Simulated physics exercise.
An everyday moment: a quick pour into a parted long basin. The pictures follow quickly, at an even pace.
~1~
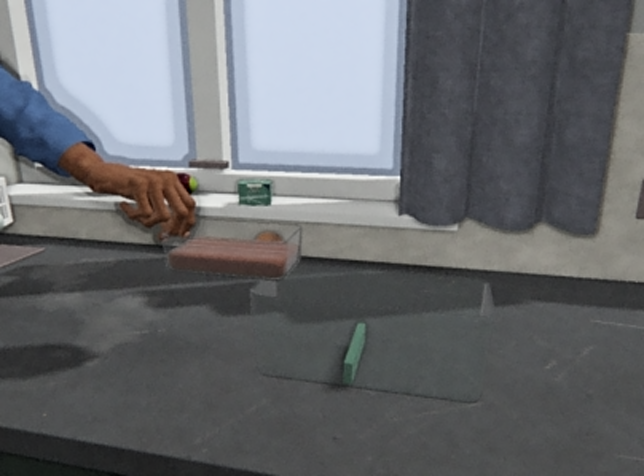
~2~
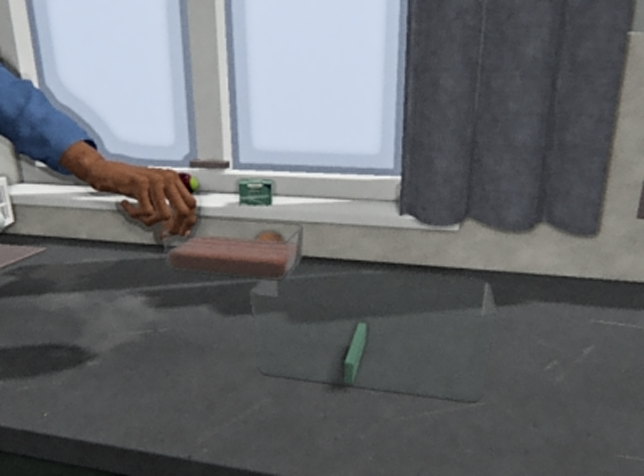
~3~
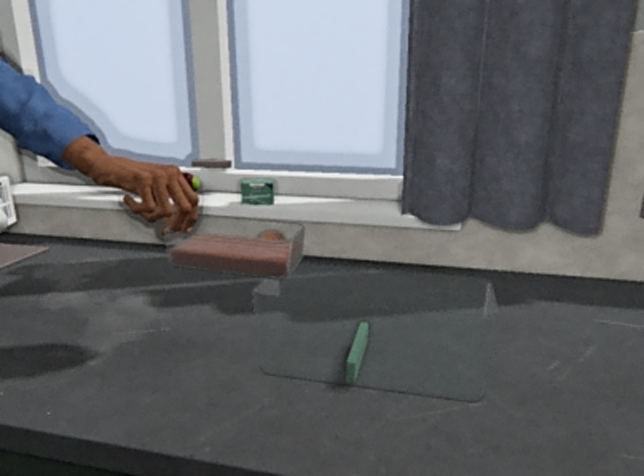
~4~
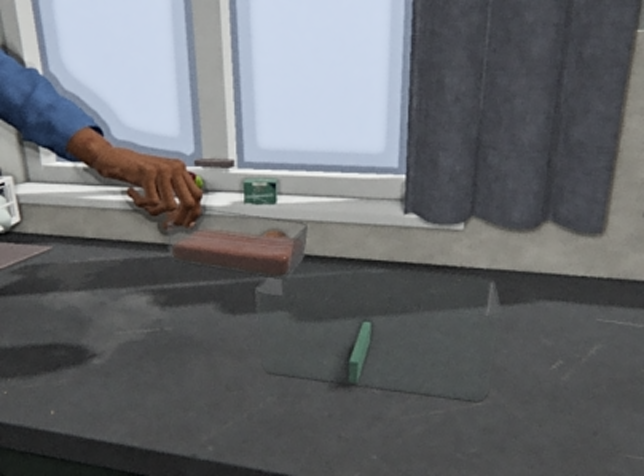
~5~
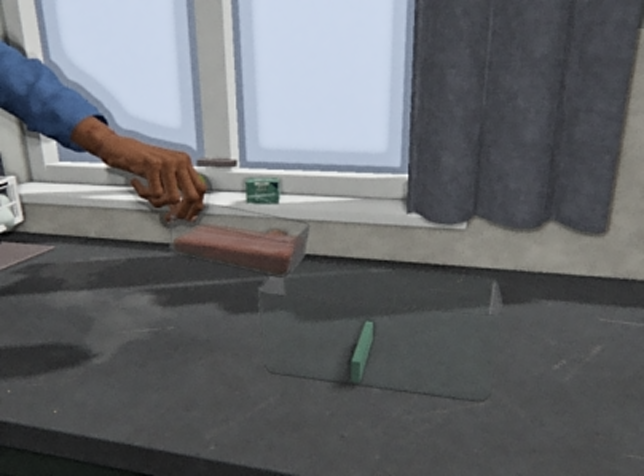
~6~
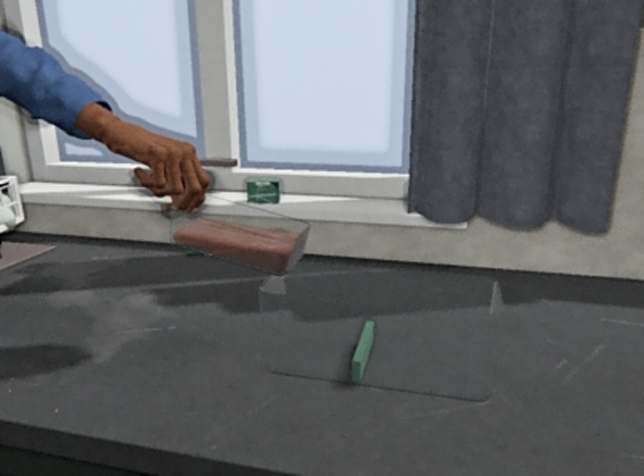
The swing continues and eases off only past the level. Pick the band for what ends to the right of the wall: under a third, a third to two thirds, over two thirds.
The share right of the wall is between a third and two thirds.
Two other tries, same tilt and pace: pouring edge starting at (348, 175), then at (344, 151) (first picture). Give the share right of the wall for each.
The first gives 90 %, the second 80 %.
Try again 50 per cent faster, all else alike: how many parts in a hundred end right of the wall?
Roughly 65 in a hundred.
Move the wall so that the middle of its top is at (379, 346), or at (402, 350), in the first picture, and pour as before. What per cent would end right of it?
About 5 and 10 per cent.
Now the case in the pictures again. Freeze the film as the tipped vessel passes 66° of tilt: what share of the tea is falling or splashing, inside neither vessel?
Some 45 per cent.
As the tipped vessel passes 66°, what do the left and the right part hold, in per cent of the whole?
Near 20 on the left, 0 on the right.
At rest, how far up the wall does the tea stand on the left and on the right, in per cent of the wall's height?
Left: 40 %. Right: 30 %.
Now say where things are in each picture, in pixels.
The first frame shows tilt 0°; pouring edge (294, 236); surface from (183, 243) to (294, 252); the long basin's rim runs from (263, 278) to (491, 298); the wall's top is at (355, 343).
The second frame shows tilt 1°; pouring edge (295, 236); surface from (184, 242) to (295, 251).
The third frame shows tilt 2°; pouring edge (297, 235); surface from (185, 240) to (296, 249).
The fourth frame shows tilt 4°; pouring edge (299, 235); surface from (186, 236) to (298, 247).
The fifth frame shows tilt 8°; pouring edge (301, 234); surface from (188, 231) to (300, 244).
The sixth frame shows tilt 12°; pouring edge (302, 234); surface from (188, 224) to (300, 241).
A moment on, the tilt is 66° and 36 per cent is still to pour, 20 is left of the wall and 0 right of it.
Next, the tilt is 99° and 7 per cent is still to pour, 37 is left of the wall and 43 right of it.
Then the tilt is 104° and 0 per cent is still to pour, 53 is left of the wall and 43 right of it.
Later the tilt is 104° and 0 per cent is still to pour, 53 is left of the wall and 44 right of it.
Finally, 53 per cent lies left of the wall, 44 right of it and 3 outside.
